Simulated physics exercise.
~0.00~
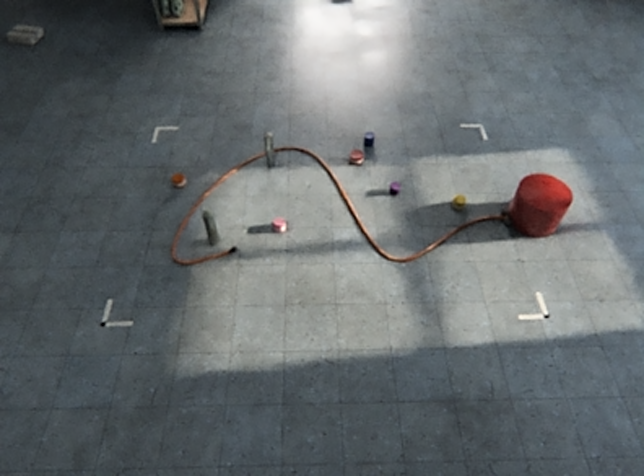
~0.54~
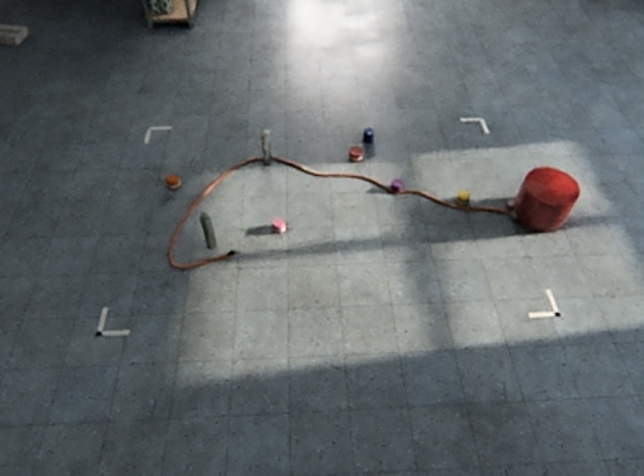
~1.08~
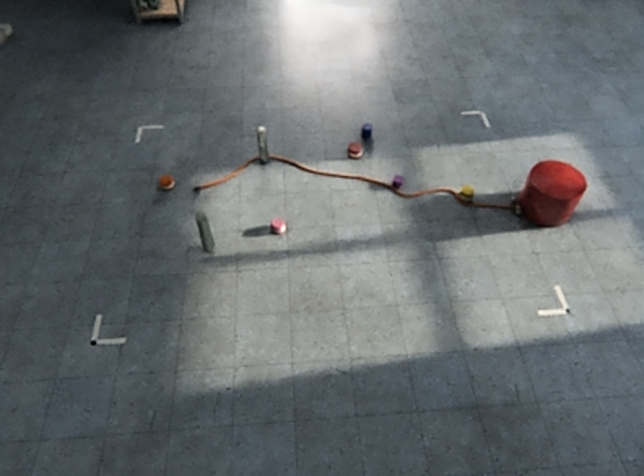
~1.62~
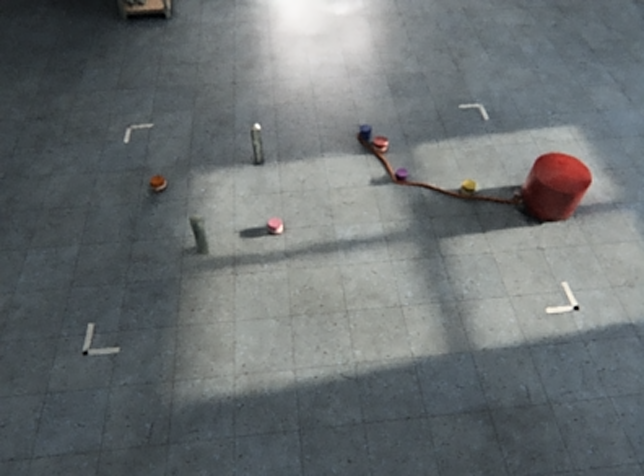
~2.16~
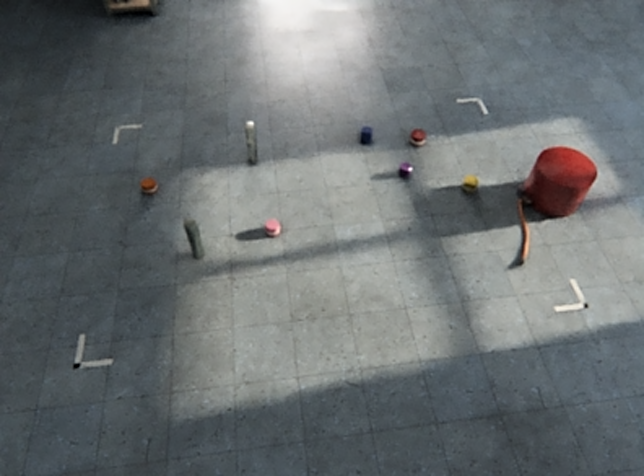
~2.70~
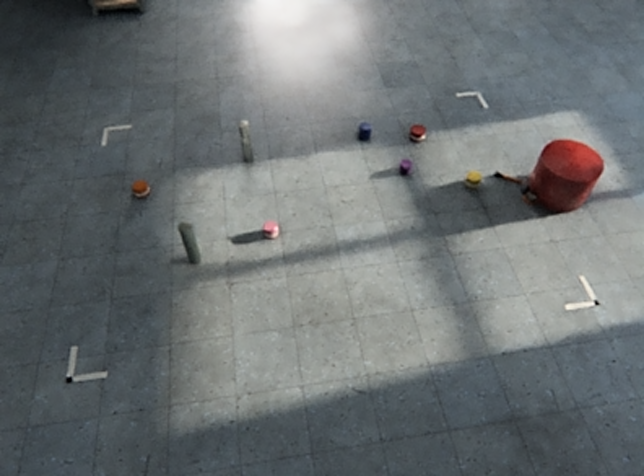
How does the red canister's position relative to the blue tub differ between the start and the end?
At the start the red canister sits close to the blue tub, just in front and slightly to the left of it. By the end it is clearly to the right of the blue tub, with a gap between them.
